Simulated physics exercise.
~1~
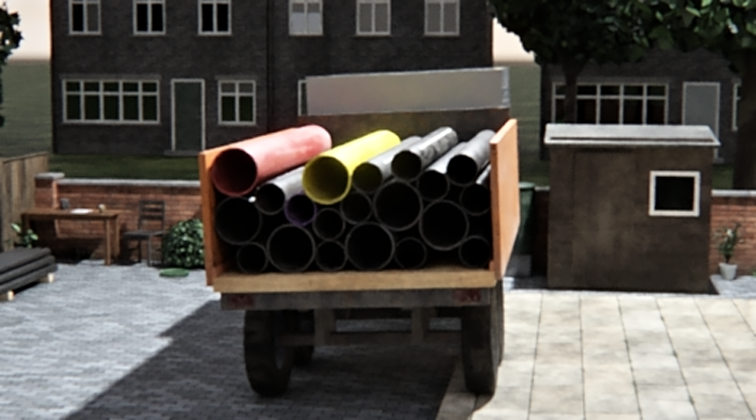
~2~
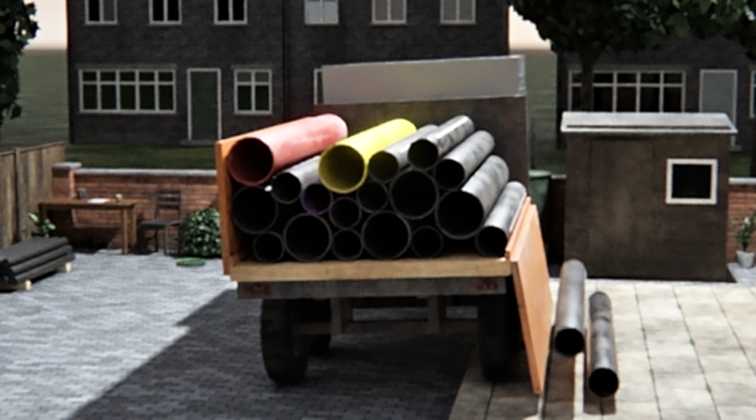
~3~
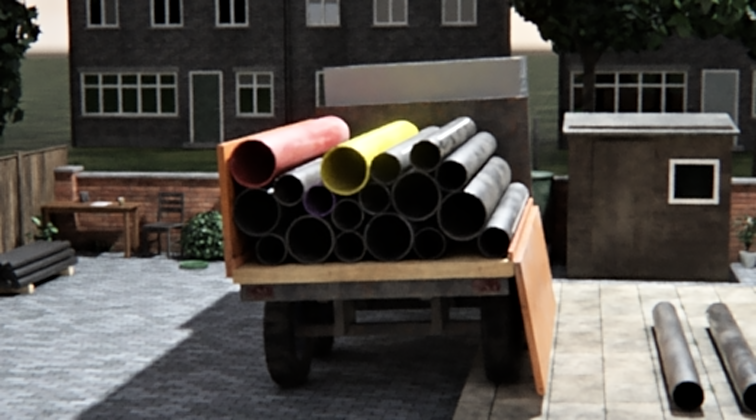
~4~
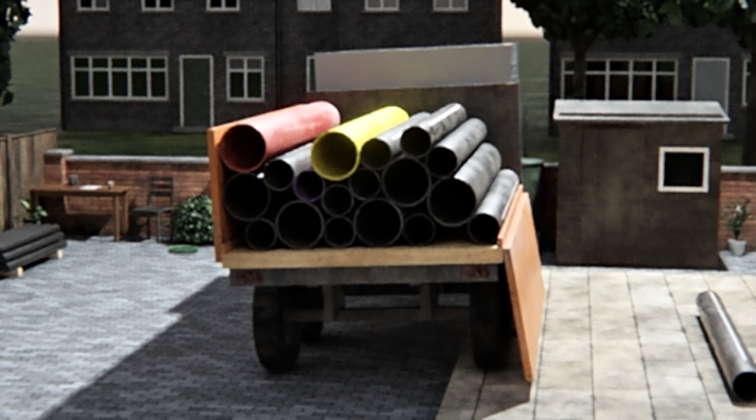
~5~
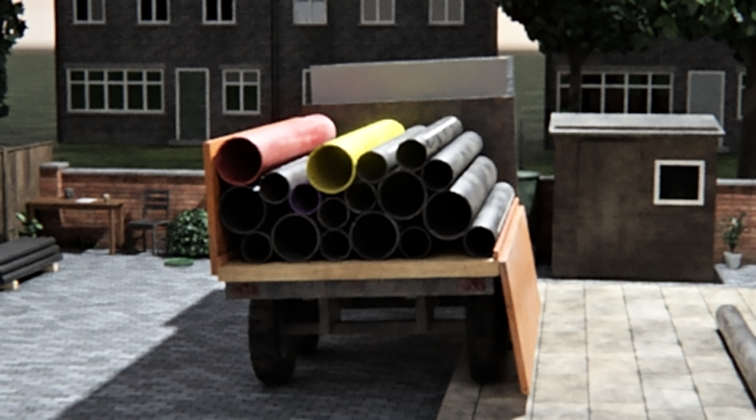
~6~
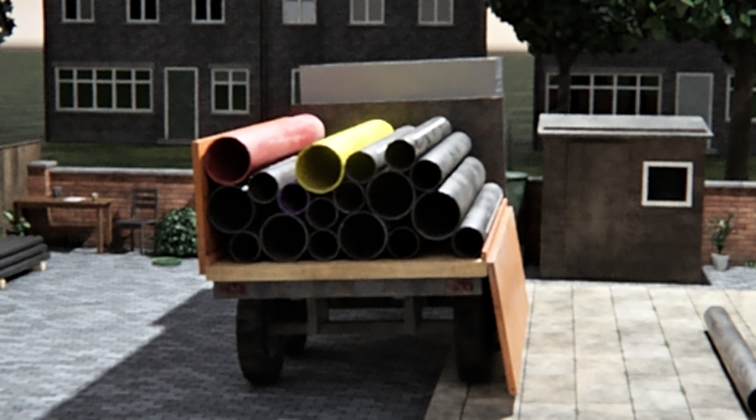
We see the back of a flatbed lorry stacked with black, red and yellow pipes as its right side panel drops open. Two black pipes fall off and roll away to the right across the paving, while the rest of the stack stays on the deck.
